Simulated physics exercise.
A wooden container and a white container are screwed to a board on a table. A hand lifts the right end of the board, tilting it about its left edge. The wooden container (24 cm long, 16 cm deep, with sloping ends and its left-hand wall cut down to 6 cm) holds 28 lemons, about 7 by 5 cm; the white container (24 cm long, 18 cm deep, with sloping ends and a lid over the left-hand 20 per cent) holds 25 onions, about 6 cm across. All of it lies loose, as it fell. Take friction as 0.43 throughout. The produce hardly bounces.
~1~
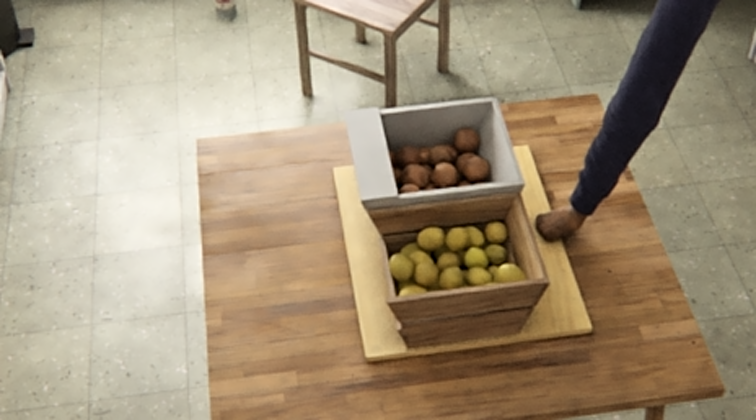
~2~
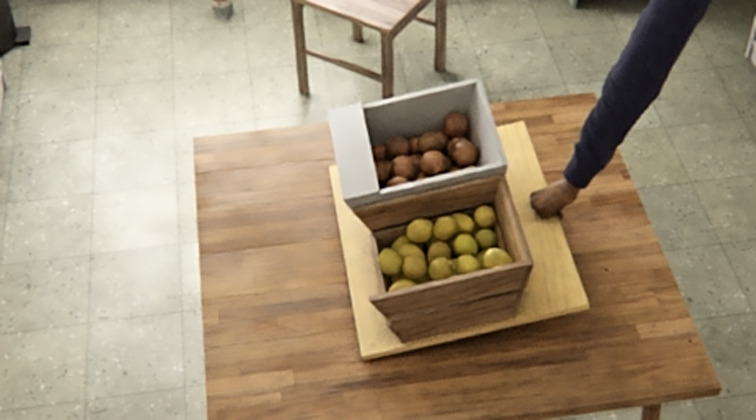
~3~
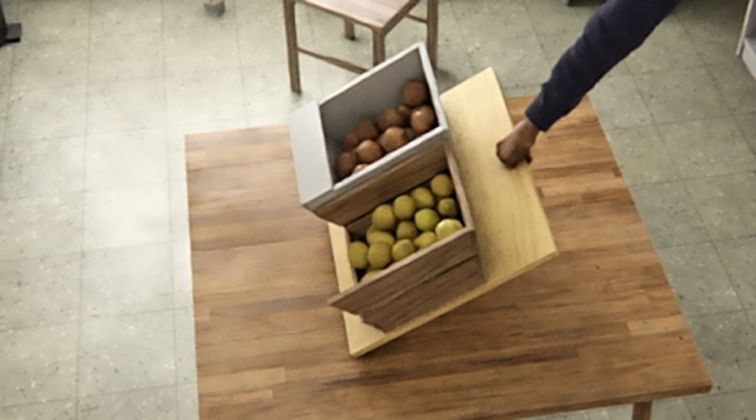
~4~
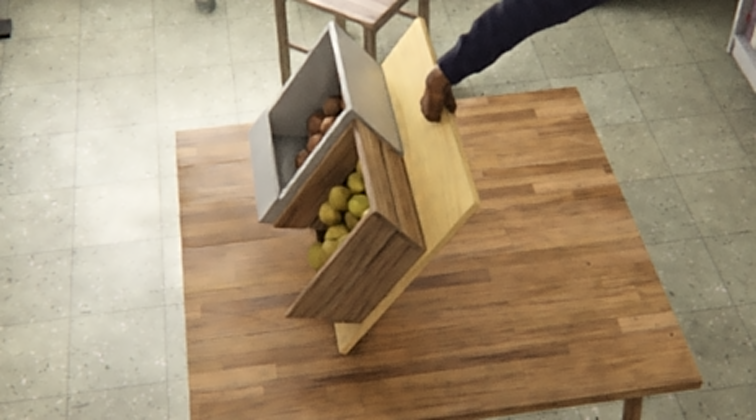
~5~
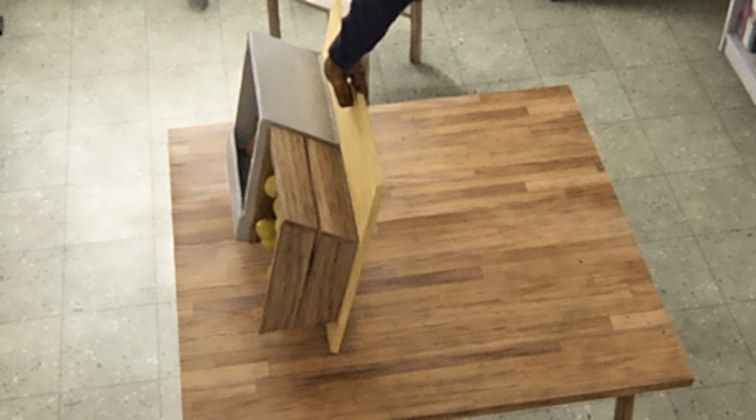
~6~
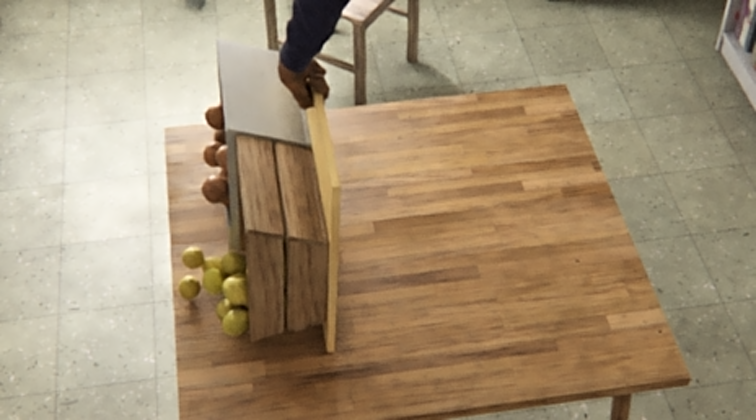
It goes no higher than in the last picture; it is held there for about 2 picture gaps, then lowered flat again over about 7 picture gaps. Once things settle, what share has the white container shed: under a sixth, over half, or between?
It sheds from a sixth to a half of them.
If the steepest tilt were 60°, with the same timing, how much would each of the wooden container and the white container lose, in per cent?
Then wooden container 50, white container 0 per cent.
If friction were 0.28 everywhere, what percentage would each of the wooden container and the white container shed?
Then wooden container 100, white container 20 per cent.
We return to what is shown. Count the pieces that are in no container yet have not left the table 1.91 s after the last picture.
About 16.
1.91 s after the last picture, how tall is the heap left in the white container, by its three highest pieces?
Roughly 16 cm high.
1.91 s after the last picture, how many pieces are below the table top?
Roughly 20.
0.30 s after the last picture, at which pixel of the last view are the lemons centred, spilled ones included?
Around (225, 304).
Then, 0.30 s after the last picture, tilt 87°; the wooden container is down by 25 of 28 and the white container is down by 6 of 25.
Then, 0.69 s after the last picture, tilt 58°; the wooden container is down by 27 of 28 and the white container is down by 7 of 25.
Then, 1.22 s after the last picture, tilt 2°; the wooden container is down by 28 of 28 and the white container is down by 7 of 25.
When it is over (1.91 s after the last picture), the wooden container is down by 28 of 28 and the white container is down by 7 of 25. Asked share, 7 of 25, 28 per cent.
